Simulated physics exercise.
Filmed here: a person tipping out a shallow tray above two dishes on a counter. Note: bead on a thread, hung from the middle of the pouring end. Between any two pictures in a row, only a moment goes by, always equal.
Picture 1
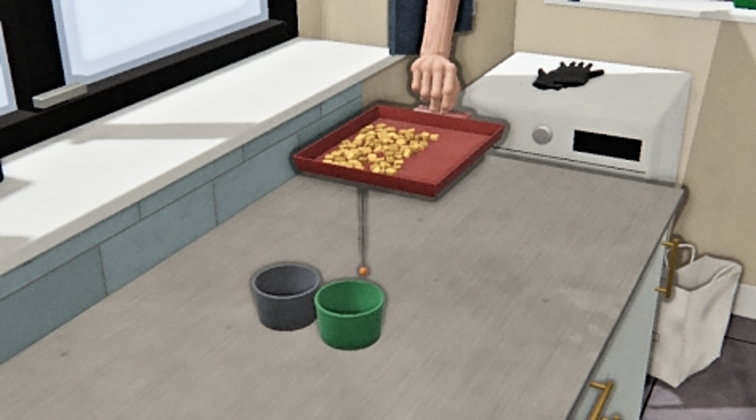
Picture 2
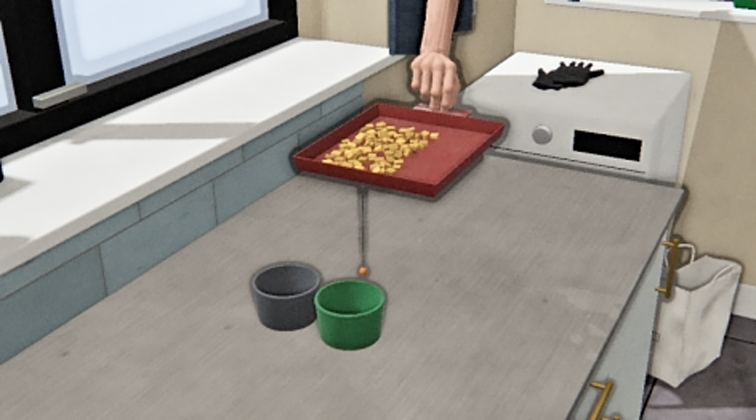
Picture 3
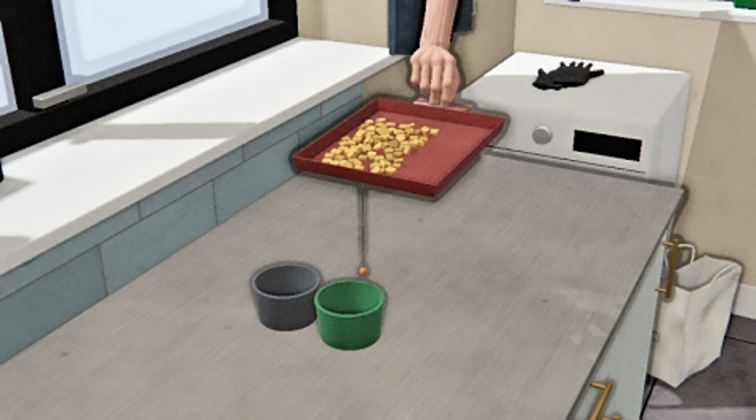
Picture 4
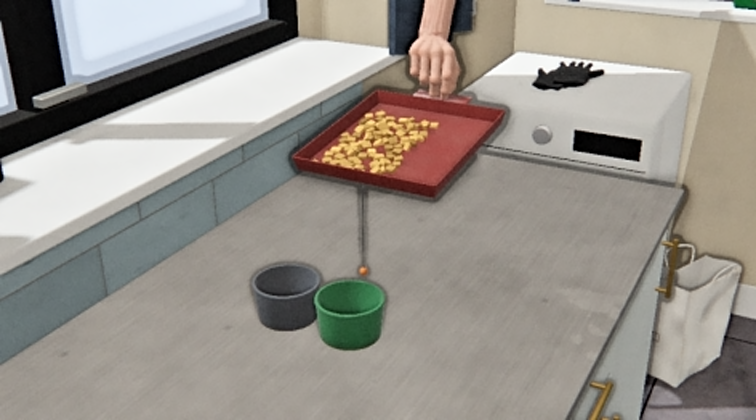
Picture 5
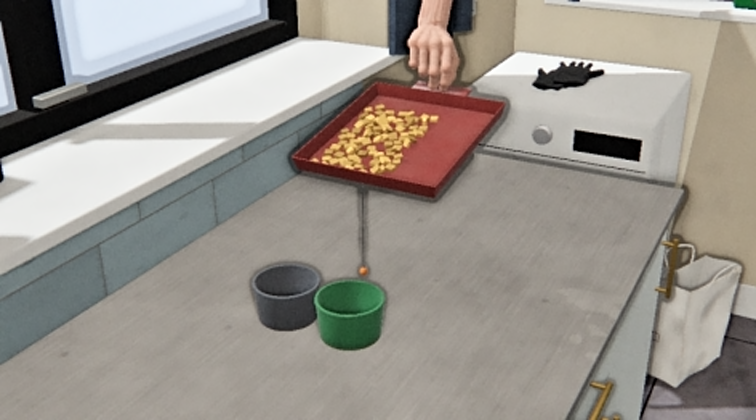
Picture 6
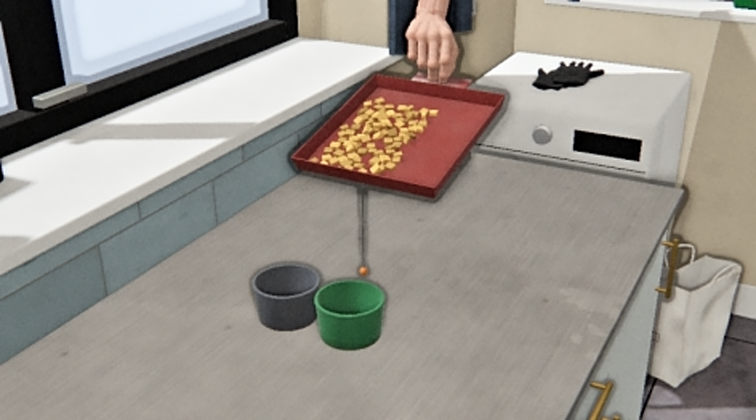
A hand slowly tilts a red tray of cereal squares above two small dishes.
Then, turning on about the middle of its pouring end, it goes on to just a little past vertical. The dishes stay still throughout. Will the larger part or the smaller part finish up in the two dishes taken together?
The larger part does.
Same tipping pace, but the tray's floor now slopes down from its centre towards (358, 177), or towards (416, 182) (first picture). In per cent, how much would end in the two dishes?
Lab note: Try one about 80 %, try two 0 %.
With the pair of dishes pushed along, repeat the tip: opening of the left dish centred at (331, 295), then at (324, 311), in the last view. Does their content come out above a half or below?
So that's a greater portion the first time round, a lesser portion the second.
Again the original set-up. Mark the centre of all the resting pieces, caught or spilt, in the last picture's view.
At about (344, 329), give or take.
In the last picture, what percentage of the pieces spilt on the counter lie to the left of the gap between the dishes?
Near 30 per cent.
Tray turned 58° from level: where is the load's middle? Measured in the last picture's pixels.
Roughly (353, 157).
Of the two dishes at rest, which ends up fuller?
Observation: The greater share ends in the dish at the right.
Soon after the last picture, tray tipped steeply; all on the tray.
A little later, tray tipped right over; most on the tray; a small part in the right dish; a stray few in the left dish; a small part outside both; a small part in the air.
Later still, tray tipped past a quarter turn; about half in the right dish; about a quarter in the left dish; about a third outside both.
At rest, tray tipped past a quarter turn; about half in the right dish; about a quarter in the left dish; about a third outside both.
